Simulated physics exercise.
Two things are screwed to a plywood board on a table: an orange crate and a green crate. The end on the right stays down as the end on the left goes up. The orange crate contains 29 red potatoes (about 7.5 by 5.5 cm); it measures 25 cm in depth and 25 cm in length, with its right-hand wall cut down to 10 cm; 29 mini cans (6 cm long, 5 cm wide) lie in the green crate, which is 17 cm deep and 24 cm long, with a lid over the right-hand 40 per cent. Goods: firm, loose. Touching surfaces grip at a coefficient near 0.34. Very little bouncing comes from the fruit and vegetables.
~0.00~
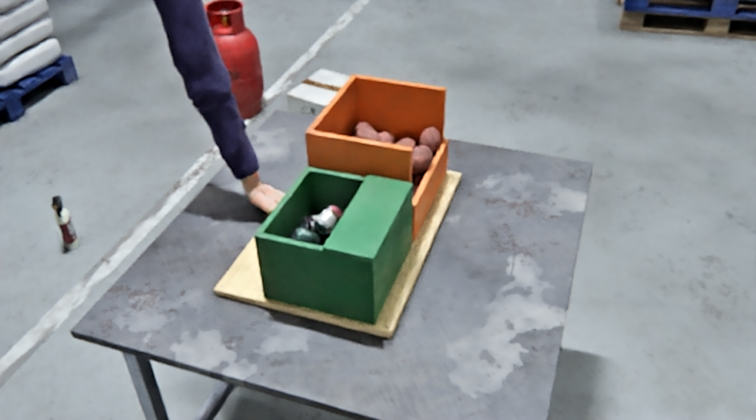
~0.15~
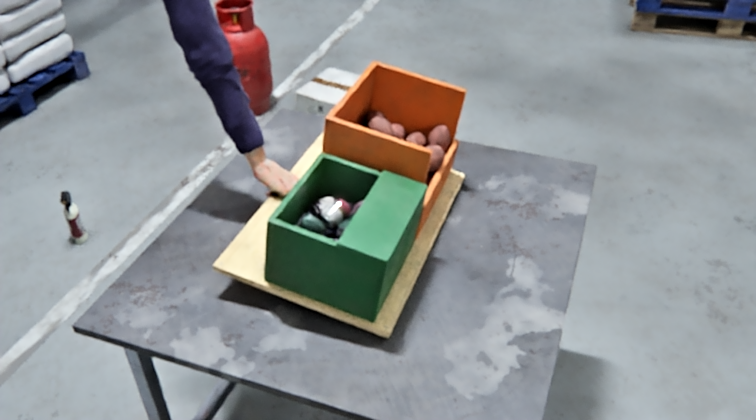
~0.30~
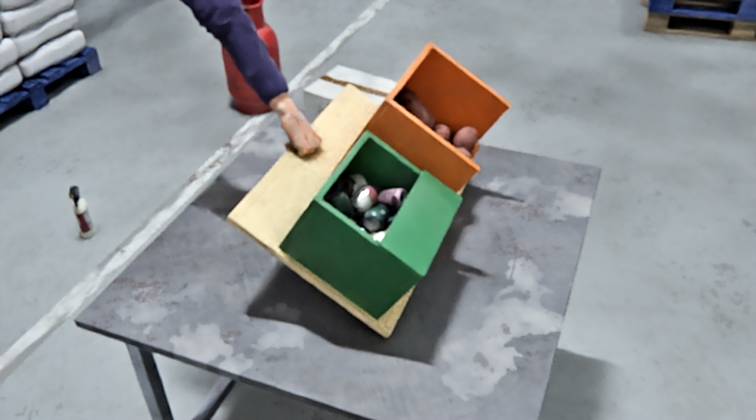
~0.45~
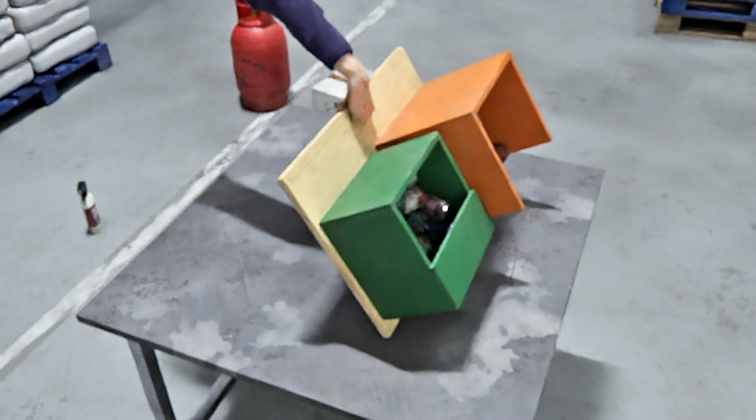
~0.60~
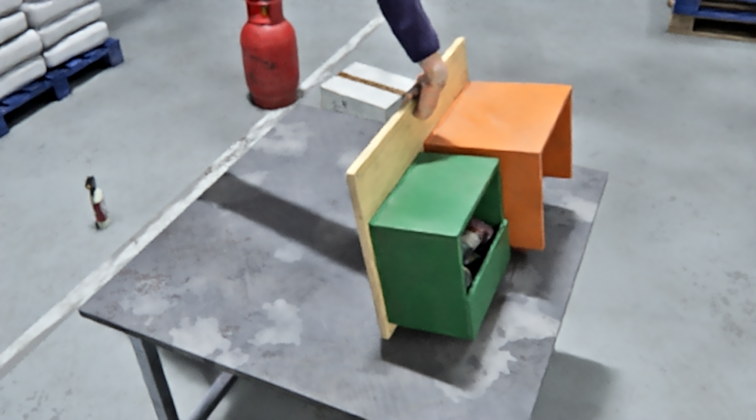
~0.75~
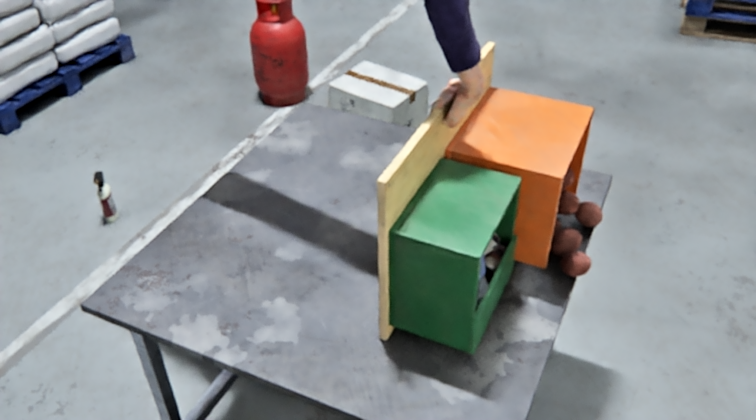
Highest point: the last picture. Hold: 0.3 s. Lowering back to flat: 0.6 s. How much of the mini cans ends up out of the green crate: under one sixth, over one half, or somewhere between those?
Bet it keeps above five-sixths of them inside.
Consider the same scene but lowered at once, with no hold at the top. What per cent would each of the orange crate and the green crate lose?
Orange crate: 90%, green crate: 10%.
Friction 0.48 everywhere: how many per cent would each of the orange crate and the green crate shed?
Orange crate 90, green crate 10 per cent.
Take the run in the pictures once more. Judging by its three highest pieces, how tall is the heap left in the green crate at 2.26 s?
About 13 cm.
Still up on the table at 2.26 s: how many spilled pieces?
I'd put it at close to 10.
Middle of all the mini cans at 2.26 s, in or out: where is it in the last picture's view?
I'd put the middle close to (341, 253).
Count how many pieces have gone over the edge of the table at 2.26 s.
The number is close to 16.
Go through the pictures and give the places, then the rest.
In the first frame (each is followed by its nearest rim corner in this view; the camera moves round a little), green crate, (368, 259); orange crate, (412, 149); 0° from level; none out.
Green crate, (382, 260); orange crate, (432, 152); 9° from level, in the second frame.
Green crate, (417, 273); orange crate, (480, 169); 32° from level, in the third frame.
Green crate, (453, 302); orange crate, (524, 208); 58° from level, in the fourth frame.
Green crate, (470, 333); orange crate, (544, 249); 81° from level; 2 out, in the fifth frame.
Green crate, (471, 346); orange crate, (546, 267); 90° from level; 5 out, in the sixth frame.
After 0.99 s, tilt 90°; orange crate 12 in, 17 out and green crate 28 in, 1 out.
After 1.29 s, tilt 58°; orange crate 4 in, 25 out and green crate 28 in, 1 out.
After 1.71 s, tilt 0°; orange crate 4 in, 25 out and green crate 28 in, 1 out.
Final count (at 2.26 s), orange crate 4 in, 25 out and green crate 28 in, 1 out. Asked share, 1 of 29, 3 per cent.
